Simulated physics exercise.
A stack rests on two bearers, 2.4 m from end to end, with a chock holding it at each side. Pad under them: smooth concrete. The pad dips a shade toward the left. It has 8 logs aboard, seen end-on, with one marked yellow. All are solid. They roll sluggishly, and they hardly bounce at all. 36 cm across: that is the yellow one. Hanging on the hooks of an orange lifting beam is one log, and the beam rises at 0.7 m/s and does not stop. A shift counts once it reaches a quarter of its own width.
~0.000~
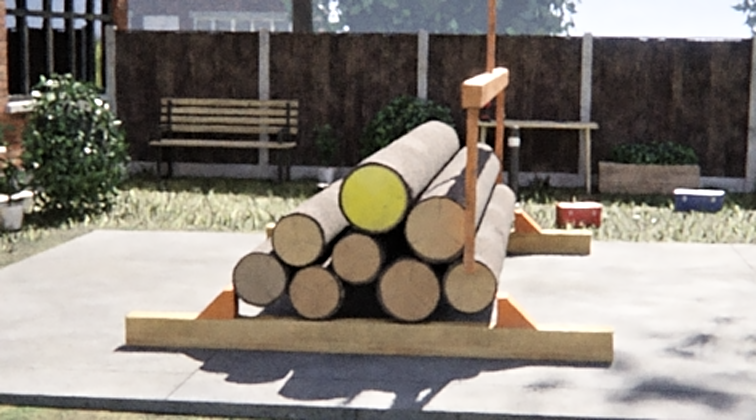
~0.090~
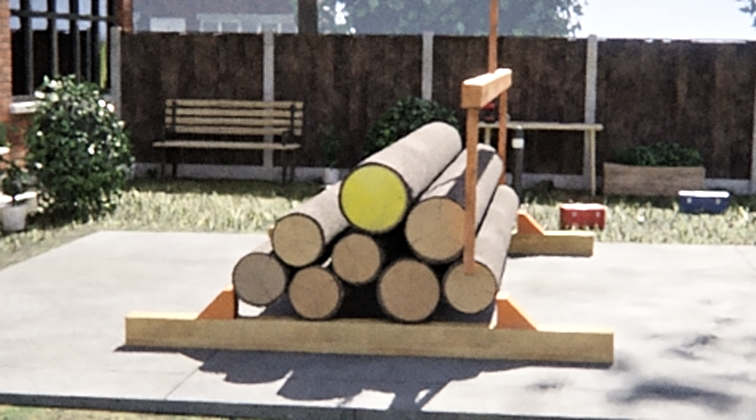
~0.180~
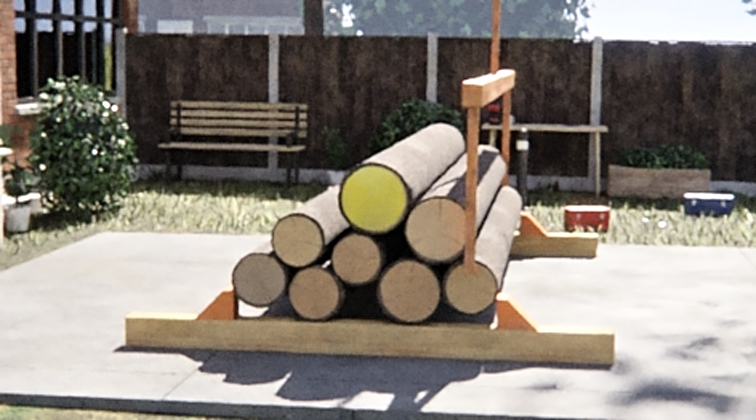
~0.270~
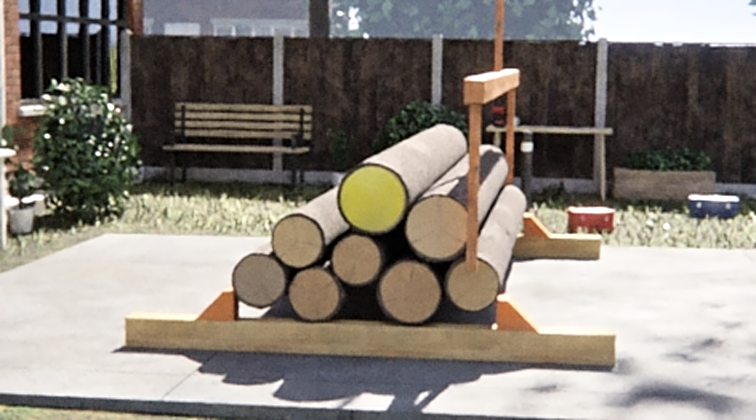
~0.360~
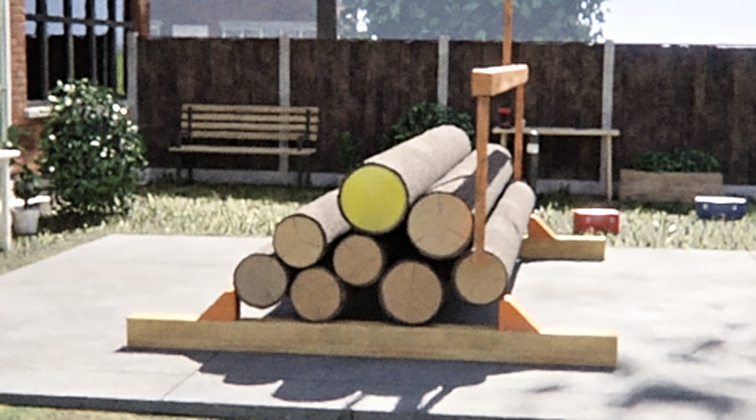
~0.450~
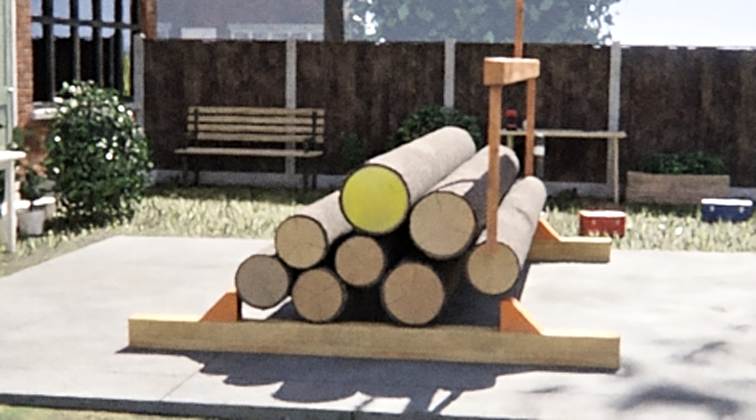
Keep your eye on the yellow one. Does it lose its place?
Leaves its spot.
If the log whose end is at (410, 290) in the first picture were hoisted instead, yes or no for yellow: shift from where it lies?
The answer for yellow is then affirmative.
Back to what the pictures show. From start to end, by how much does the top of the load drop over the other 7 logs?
Roughly 10 cm.
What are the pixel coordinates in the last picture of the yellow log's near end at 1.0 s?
Its near end sits close to (413, 224).
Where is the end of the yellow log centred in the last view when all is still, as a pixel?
(413, 224), roughly.
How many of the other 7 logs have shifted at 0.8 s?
At that instant the count is 0.
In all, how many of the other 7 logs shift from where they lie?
It comes to 2.
By 0.8 s, yellow is 5 cm further right and 2 cm lower; 0 out of place.
By 1.0 s, yellow is 18 cm further right and 11 cm lower; 2 out of place.
Finally (1.7 s), yellow is 18 cm further right and 11 cm lower; 2 out of place.
